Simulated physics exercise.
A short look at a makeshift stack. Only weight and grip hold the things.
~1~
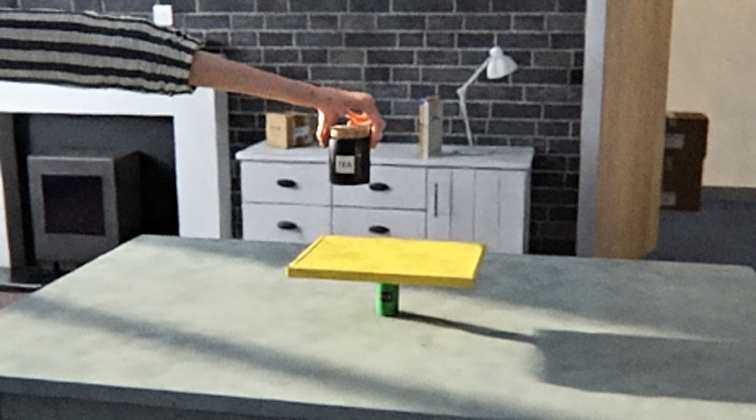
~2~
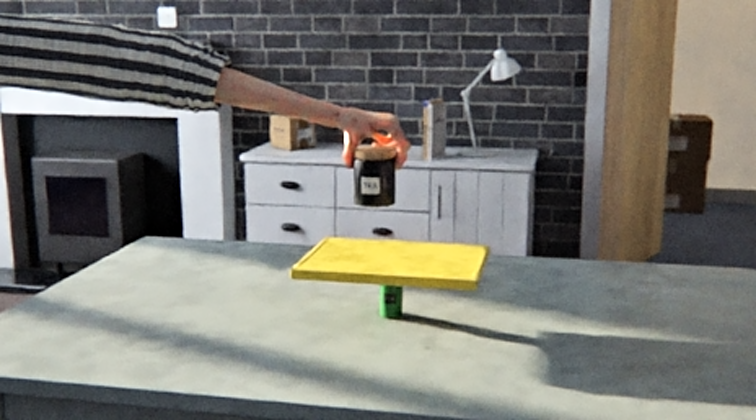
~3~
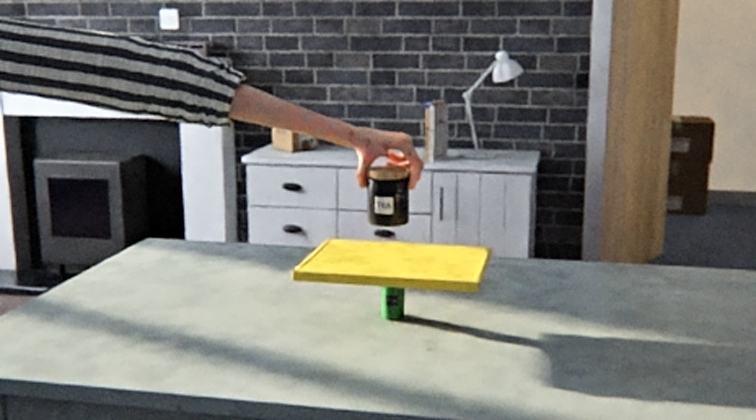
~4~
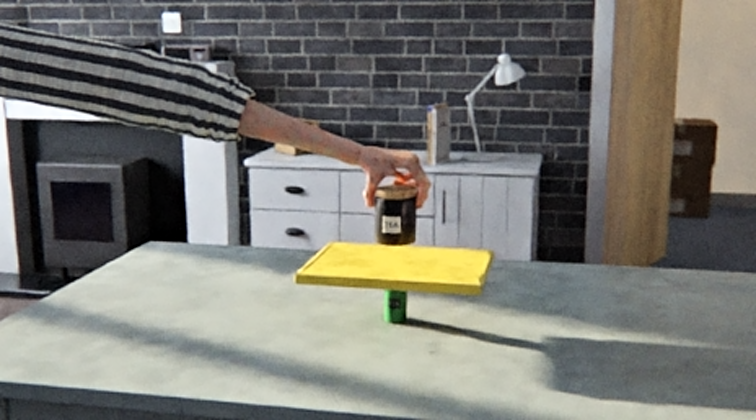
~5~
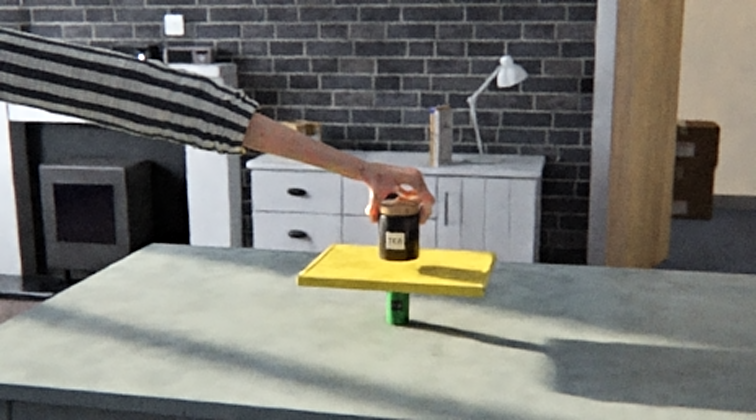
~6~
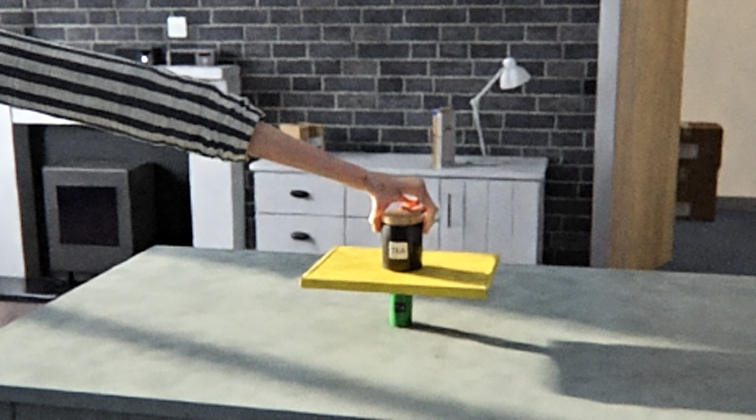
In a grey-brick room, a striped-sleeved arm lowering a black tea jar onto a yellow lid balanced on a small green can.
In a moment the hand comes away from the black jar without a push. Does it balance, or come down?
As it turns out, it holds.
Then, 0.20 s after the last picture, nothing has stirred.
Then, 0.50 s after the last picture, black jar resting near (402, 241).
At rest, all 3 in place. Seen from the same camera at the end, black jar near (402, 241). The stack stays up.
